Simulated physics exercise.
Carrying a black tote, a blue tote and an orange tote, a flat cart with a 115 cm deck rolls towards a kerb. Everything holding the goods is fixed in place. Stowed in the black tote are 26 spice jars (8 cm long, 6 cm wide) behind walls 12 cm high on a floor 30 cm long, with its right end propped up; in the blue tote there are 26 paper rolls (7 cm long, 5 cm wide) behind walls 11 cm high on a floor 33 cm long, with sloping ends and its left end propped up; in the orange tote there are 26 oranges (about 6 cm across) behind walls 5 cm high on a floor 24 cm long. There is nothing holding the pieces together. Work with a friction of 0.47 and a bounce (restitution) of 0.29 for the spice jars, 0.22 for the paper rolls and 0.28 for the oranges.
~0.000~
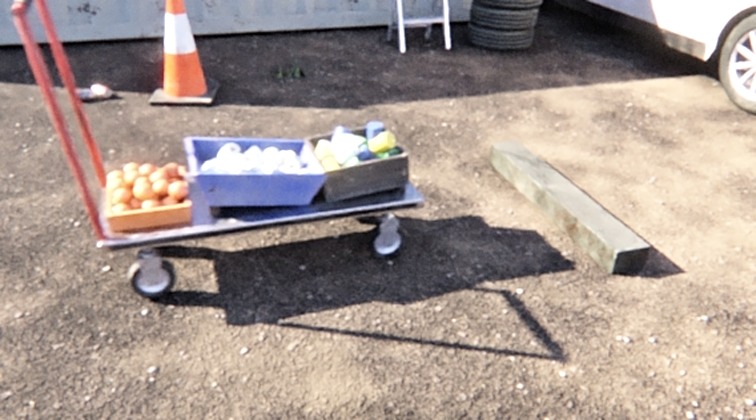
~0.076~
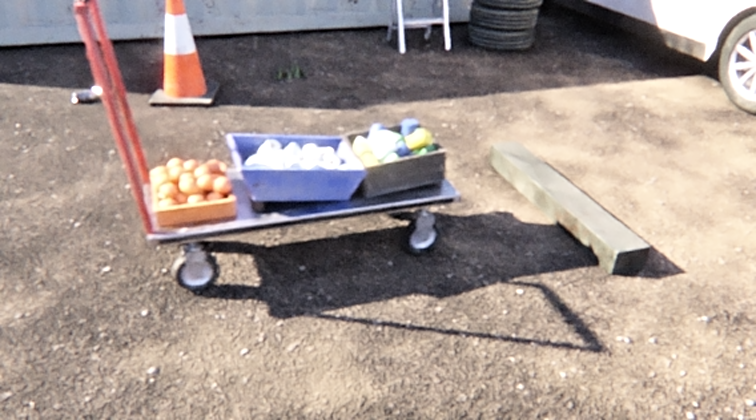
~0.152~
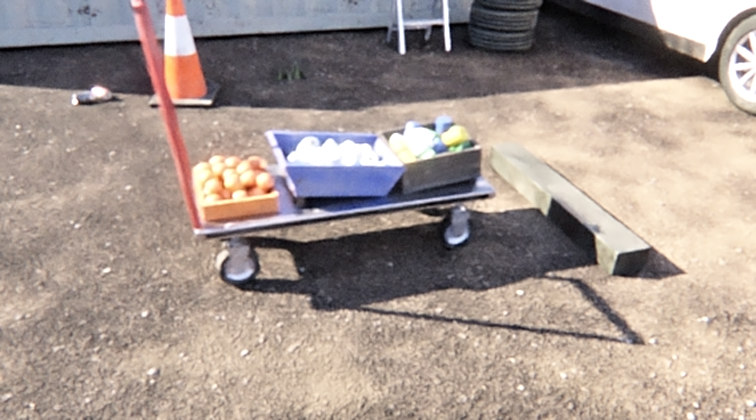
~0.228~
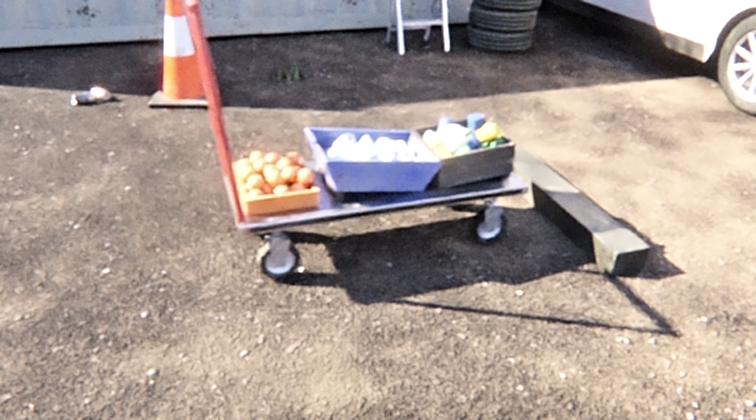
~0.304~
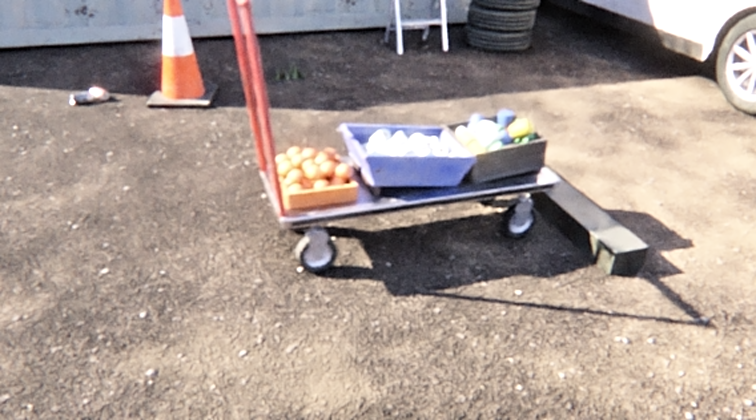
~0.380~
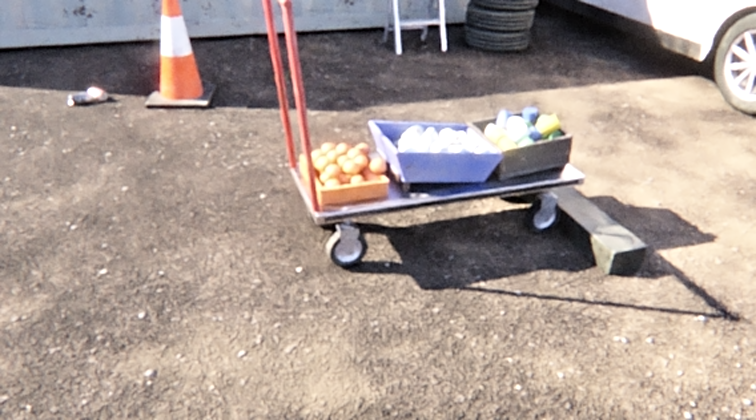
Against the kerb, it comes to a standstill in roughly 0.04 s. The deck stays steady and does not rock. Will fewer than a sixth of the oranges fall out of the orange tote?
No, more than a sixth fall out.
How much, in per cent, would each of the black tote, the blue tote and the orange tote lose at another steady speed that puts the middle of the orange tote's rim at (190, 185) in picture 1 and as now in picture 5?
Black tote 0 %, blue tote 0 %, orange tote 20 %.
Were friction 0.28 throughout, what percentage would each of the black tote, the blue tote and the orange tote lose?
Black tote 0%, blue tote 10%, orange tote 20%.
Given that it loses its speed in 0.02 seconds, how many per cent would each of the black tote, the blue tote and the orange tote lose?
In that case black tote 0, blue tote 10 and orange tote 30 per cent.
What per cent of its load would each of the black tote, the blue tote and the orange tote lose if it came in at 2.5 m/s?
In that case the black tote sheds 10 per cent of its load, the blue tote 0 per cent, and the orange tote 30 per cent.
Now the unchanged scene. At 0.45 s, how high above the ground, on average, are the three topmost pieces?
Mean height: Some 48 cm.
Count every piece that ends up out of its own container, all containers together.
It comes to some 8 pieces.
After 0.45 s, 0 of 26 out of the black tote, 0 of 26 out of the blue tote and 4 of 26 out of the orange tote.
After 0.57 s, 1 of 26 out of the black tote, 0 of 26 out of the blue tote and 6 of 26 out of the orange tote.
After 0.80 s, 1 of 26 out of the black tote, 1 of 26 out of the blue tote and 6 of 26 out of the orange tote.
Outcome (at 1.30 s), 1 of 26 out of the black tote, 1 of 26 out of the blue tote and 7 of 26 out of the orange tote. Asked share, 7 of 26, 27 per cent.
